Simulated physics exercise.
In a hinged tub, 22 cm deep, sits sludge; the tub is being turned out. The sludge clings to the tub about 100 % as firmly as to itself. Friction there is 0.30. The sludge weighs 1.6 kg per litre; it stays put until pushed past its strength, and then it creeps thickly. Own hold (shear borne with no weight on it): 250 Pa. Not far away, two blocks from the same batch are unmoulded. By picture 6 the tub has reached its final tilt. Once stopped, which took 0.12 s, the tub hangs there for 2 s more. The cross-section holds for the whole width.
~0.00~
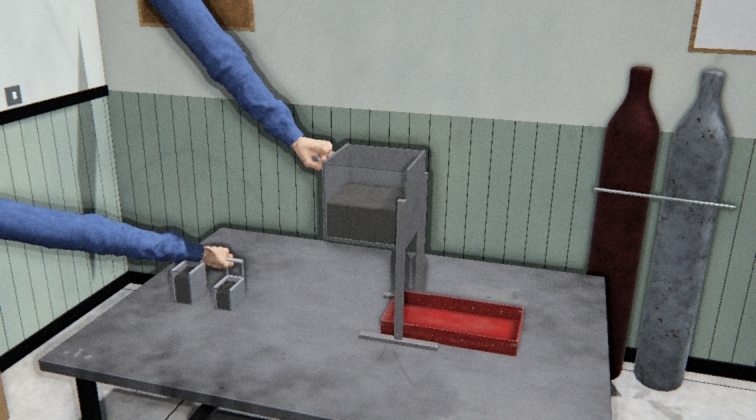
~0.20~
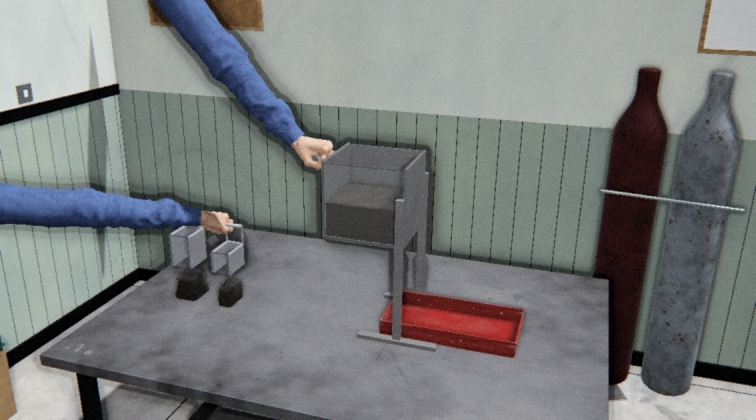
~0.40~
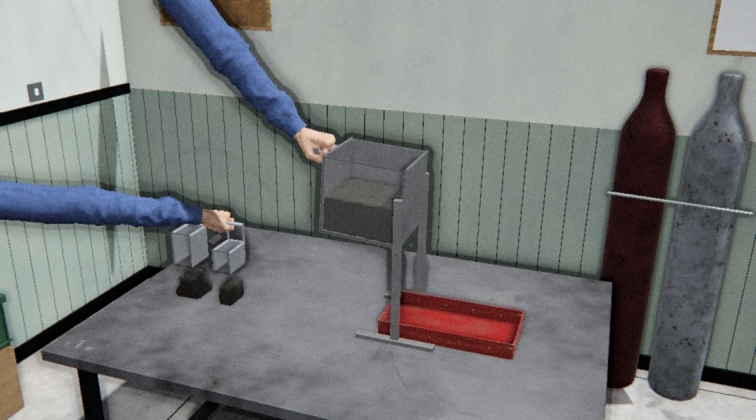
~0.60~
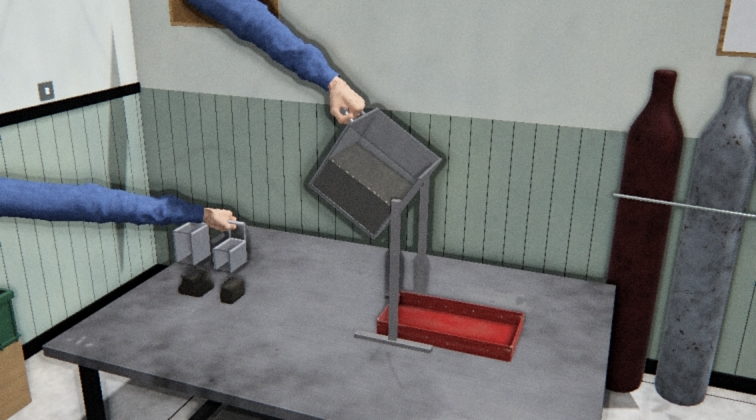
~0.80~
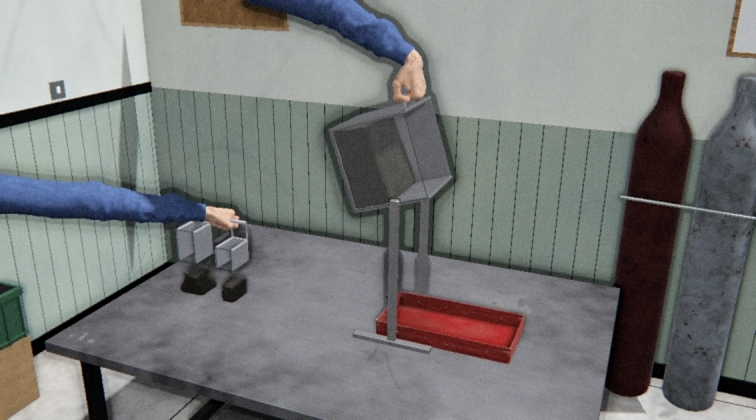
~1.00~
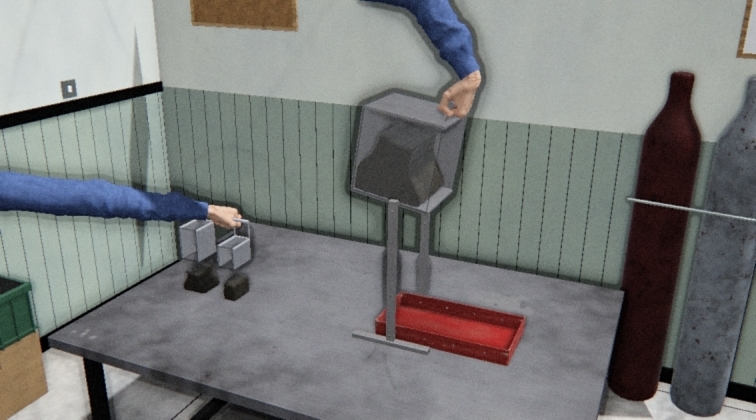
A hand swings a clear tub of dark sludge over after small moulds lift off two blocks.
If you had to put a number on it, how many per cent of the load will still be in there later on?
My estimate is close to 43 per cent.
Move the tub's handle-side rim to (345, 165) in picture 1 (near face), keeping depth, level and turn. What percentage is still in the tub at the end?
I'd put it at close to 55 per cent.
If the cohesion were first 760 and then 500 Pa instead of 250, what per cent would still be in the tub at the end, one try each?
In that order: 100 %, 60 %.
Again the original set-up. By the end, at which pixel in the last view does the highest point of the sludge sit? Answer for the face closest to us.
(368, 176).
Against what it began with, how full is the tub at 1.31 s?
Roughly 50 per cent.
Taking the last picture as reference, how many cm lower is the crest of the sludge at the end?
12 cm or so.
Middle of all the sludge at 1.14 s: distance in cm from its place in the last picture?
8 cm.
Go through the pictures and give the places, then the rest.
The first picture shows handle-side rim at (325, 163), tilt 0 degrees; top of the sludge at (342, 204); blocks stand 9.3 cm, 6.0 cm (left to right).
The second picture shows handle-side rim at (325, 162), tilt 0 degrees; top of the sludge at (341, 204); blocks stand 7.4 cm, 5.9 cm (left to right).
The third picture shows handle-side rim at (326, 157), tilt 4 degrees; top of the sludge at (327, 197); blocks stand 6.8 cm, 5.8 cm (left to right).
The fourth picture shows handle-side rim at (351, 125), tilt 34 degrees; top of the sludge at (332, 161); blocks stand 6.8 cm, 5.8 cm (left to right).
The fifth picture shows handle-side rim at (405, 114), tilt 72 degrees; top of the sludge at (361, 127); blocks stand 6.8 cm, 5.8 cm (left to right).
The sixth picture shows handle-side rim at (443, 130), tilt 99 degrees; top of the sludge at (379, 136); blocks stand 6.8 cm, 5.8 cm (left to right).
After 1.14 s, the tub is at 99 degrees and holds 76 %.
After 1.31 s, the tub is at 99 degrees and holds 48 %.
After 1.48 s, the tub is at 99 degrees and holds 43 %.
After 1.65 s, the tub is at 99 degrees and holds 43 %.
After 3.00 s, at the end, the tub is at 99 degrees and holds 43 %.
